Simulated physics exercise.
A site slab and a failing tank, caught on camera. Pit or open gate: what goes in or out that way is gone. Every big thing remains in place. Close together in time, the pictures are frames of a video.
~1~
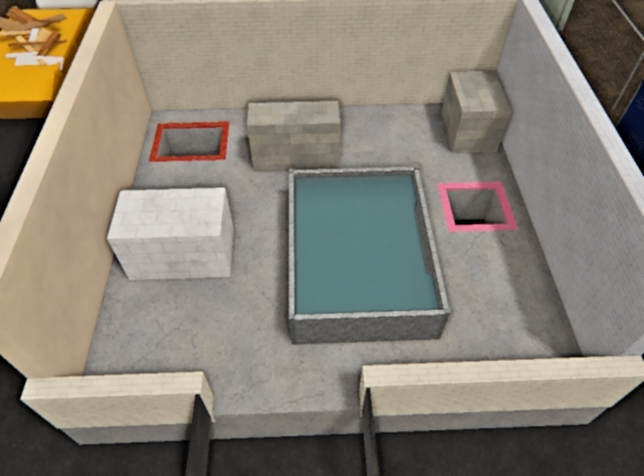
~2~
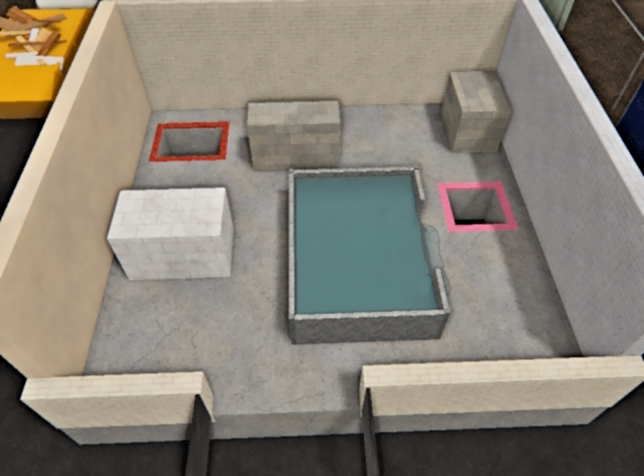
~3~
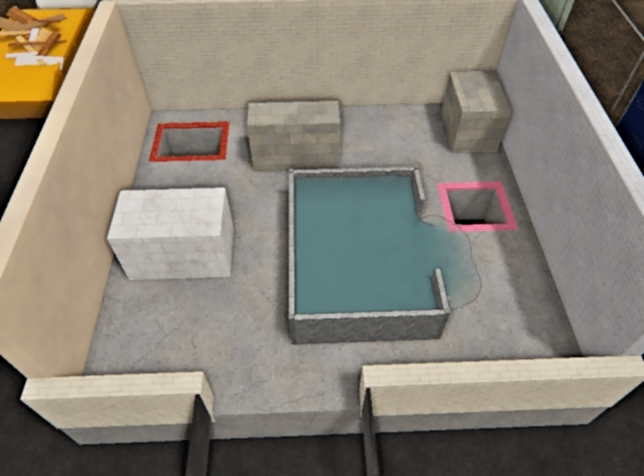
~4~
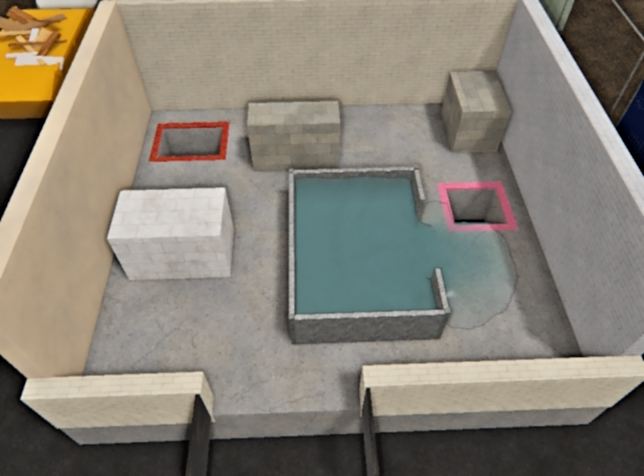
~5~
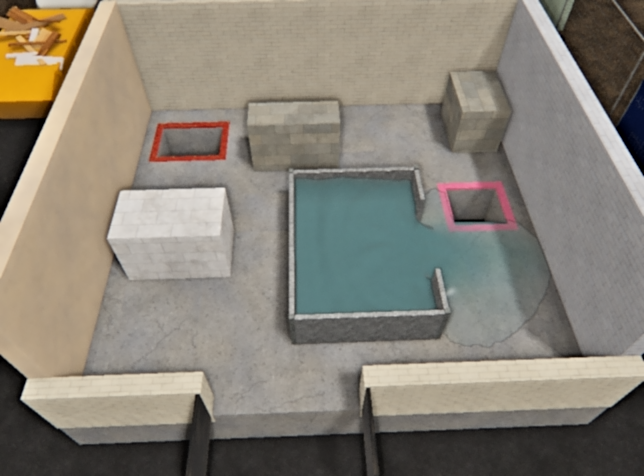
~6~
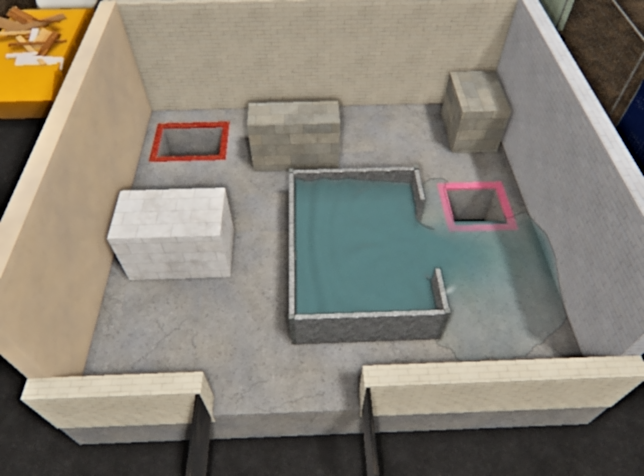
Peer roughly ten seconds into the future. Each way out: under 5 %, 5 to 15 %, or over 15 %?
Gate 5 to 15 %; pink pit over 15 %; red pit under 5 %.
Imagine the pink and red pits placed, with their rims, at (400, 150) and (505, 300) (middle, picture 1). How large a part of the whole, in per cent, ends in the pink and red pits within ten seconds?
Per cent, approx.: Pink 14, red 50.
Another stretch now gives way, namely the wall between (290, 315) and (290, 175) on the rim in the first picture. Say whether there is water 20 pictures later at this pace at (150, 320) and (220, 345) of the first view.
Submerged, then submerged.
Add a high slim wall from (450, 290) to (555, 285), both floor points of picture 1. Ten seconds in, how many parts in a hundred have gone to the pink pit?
The pink pit gets 55 per cent.
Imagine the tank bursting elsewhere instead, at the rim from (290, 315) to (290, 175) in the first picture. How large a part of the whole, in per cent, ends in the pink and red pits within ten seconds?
I'd say the pink pit gets around 2 percent and the red pit around 35 percent.
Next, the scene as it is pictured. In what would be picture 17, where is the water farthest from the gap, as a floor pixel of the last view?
Approximate pixel: (480, 104).
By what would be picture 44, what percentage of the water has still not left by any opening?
Estimate: 72 per cent.
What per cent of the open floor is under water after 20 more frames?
Roughly 45 %.
A moment on, water covers 15 % of the floor; the gate 0 %, the pink pit 4 %, the red pit 0 %.
Next, water covers 25 % of the floor; the gate 0 %, the pink pit 9 %, the red pit 0 %.
Then, water covers 45 % of the floor; the gate 0 %, the pink pit 15 %, the red pit 0 %.
Later, water covers 70 % of the floor; the gate 3 %, the pink pit 26 %, the red pit 0 %.
In the end, water covers 90 % of the floor; the gate 7 %, the pink pit 35 %, the red pit 3 %.
